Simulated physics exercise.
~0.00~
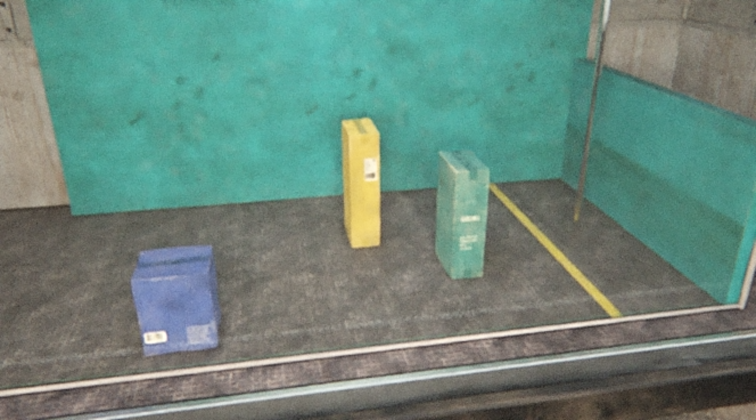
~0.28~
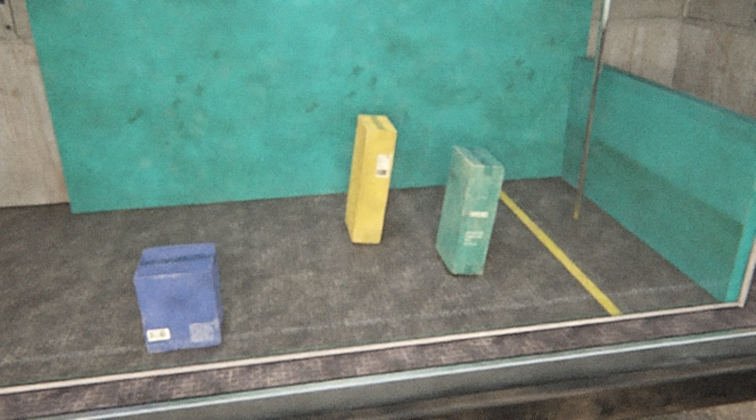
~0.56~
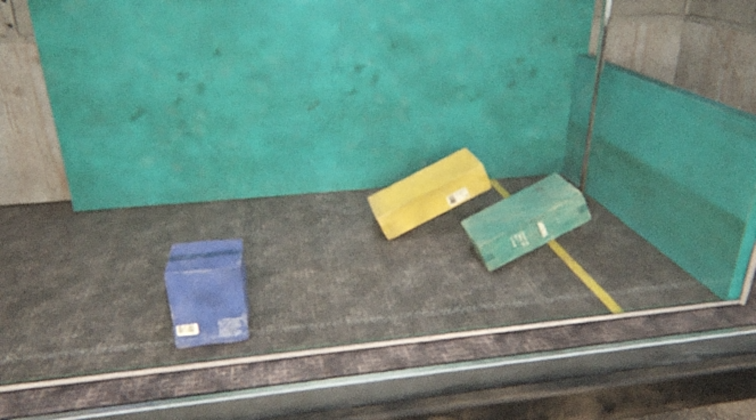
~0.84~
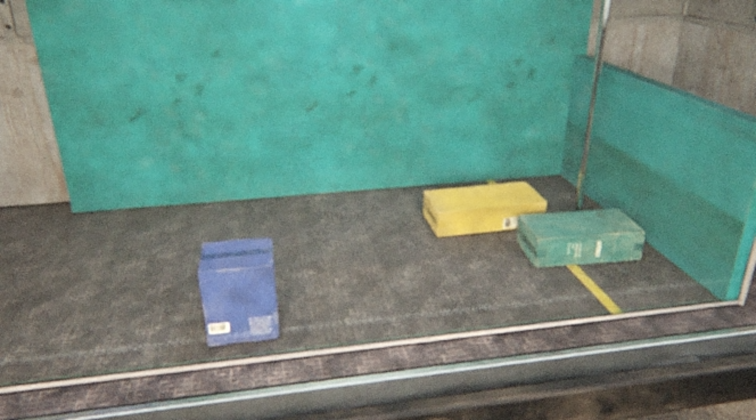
Two tall boxes, one yellow and one teal, stand upright near the middle of a dark-floored bay, seen from the front and slightly above. A blue carton sits at the left, a teal wall rises behind, and a yellow line crosses the floor at the right near a thin pole. First, both tall boxes lean to the right while the blue carton stays upright. They then topple onto their sides as the carton slides right. All three shift farther right, and at the end the teal box lies across the yellow line, while the yellow box and upright carton stop short of it.
